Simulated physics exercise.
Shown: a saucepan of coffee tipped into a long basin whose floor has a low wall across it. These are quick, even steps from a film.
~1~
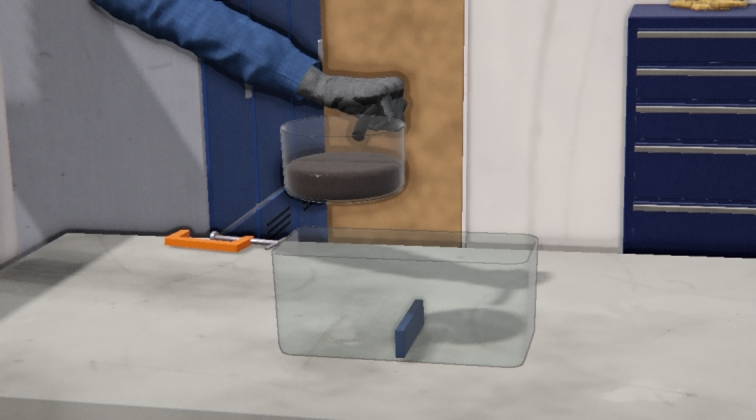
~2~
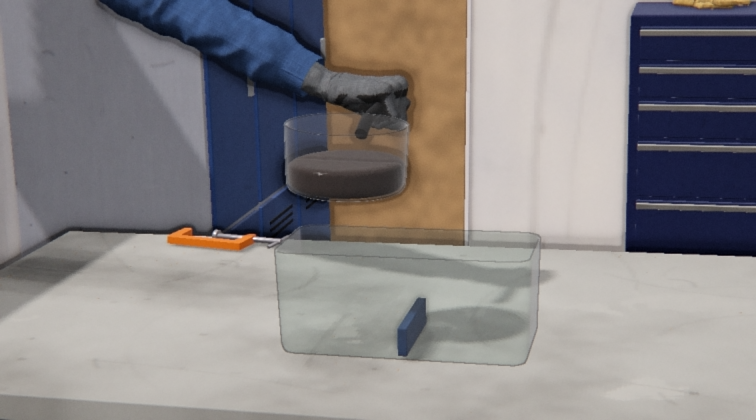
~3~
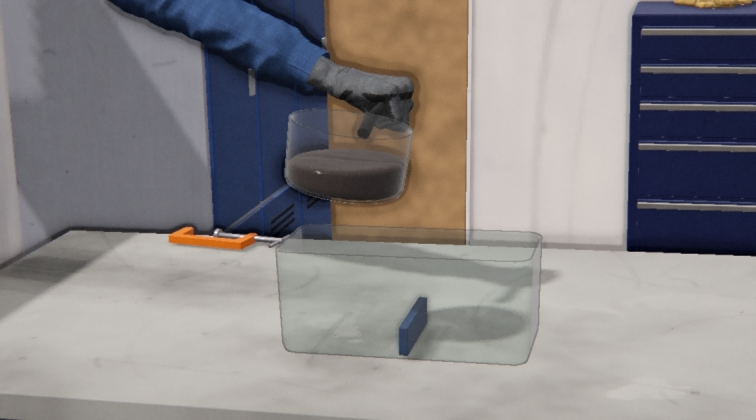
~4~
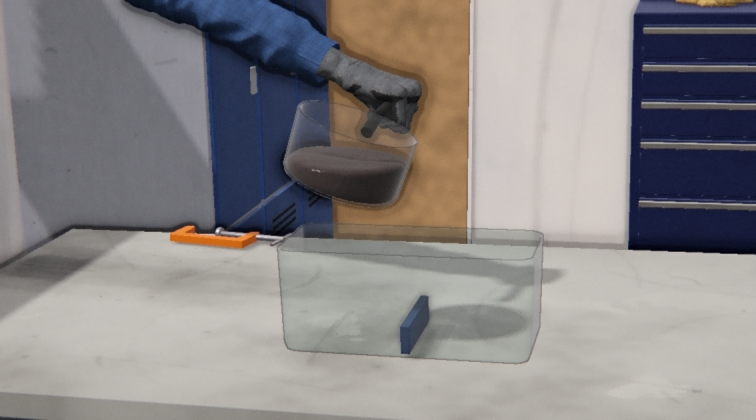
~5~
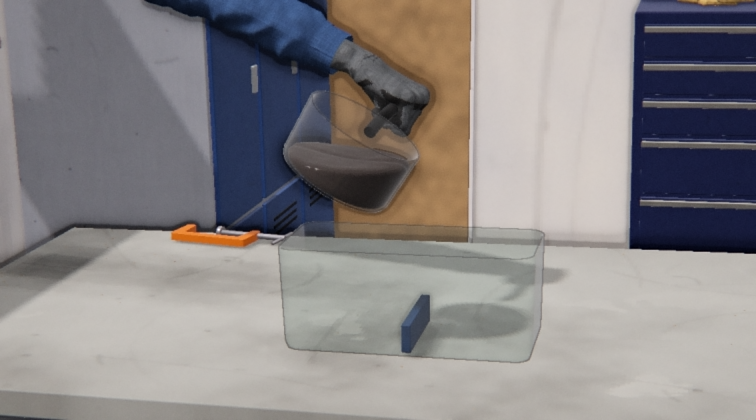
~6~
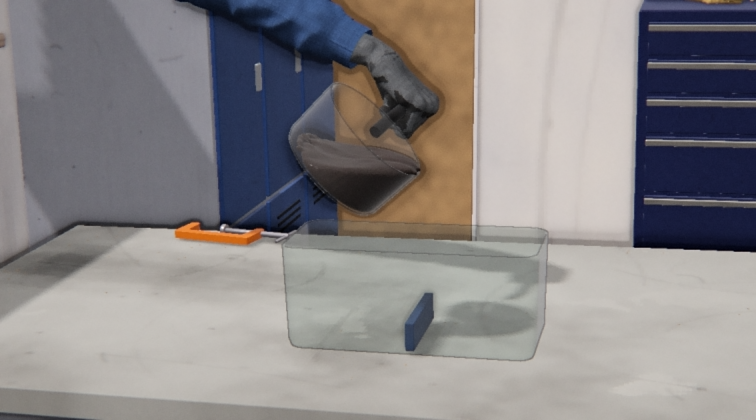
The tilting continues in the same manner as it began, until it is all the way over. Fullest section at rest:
The right region takes the most.
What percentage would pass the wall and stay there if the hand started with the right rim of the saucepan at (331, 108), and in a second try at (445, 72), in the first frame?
In turn 10 % and 80 %.
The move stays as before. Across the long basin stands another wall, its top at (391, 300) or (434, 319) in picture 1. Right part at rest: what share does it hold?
About 95 per cent on the first try, and 35 per cent on the second.
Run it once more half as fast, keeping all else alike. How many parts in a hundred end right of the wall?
Roughly 90 per cent ends up there.
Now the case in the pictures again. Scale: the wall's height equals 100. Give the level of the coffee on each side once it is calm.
Left about 10, right about 70.
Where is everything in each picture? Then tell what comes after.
In the first frame, it leans 0°; its right rim is at (403, 128); the coffee meets the walls at (290, 161) and (401, 164); the long basin's rim runs from (285, 241) to (533, 251); the wall's top is at (410, 316).
In the second frame, it leans 2°; its right rim is at (407, 129); the coffee meets the walls at (292, 159) and (405, 163).
In the third frame, it leans 9°; its right rim is at (411, 136); the coffee meets the walls at (292, 157) and (405, 163).
In the fourth frame, it leans 19°; its right rim is at (415, 146); the coffee meets the walls at (291, 153) and (407, 163).
In the fifth frame, it leans 32°; its right rim is at (416, 160); the coffee meets the walls at (291, 144) and (410, 164).
In the sixth frame, it leans 47°; its right rim is at (417, 175); the coffee meets the walls at (301, 135) and (419, 166).
A moment on, the tilt is 98° and 31 per cent is still to pour, 2 is left of the wall and 43 right of it.
Next, the tilt is 102° and 12 per cent is still to pour, 14 is left of the wall and 68 right of it.
Then the tilt is 102° and 2 per cent is still to pour, 16 is left of the wall and 80 right of it.
Later the tilt is 102° and 0 per cent is still to pour, 15 is left of the wall and 84 right of it.
Finally, 16 per cent lies left of the wall, 84 right of it and 1 outside.
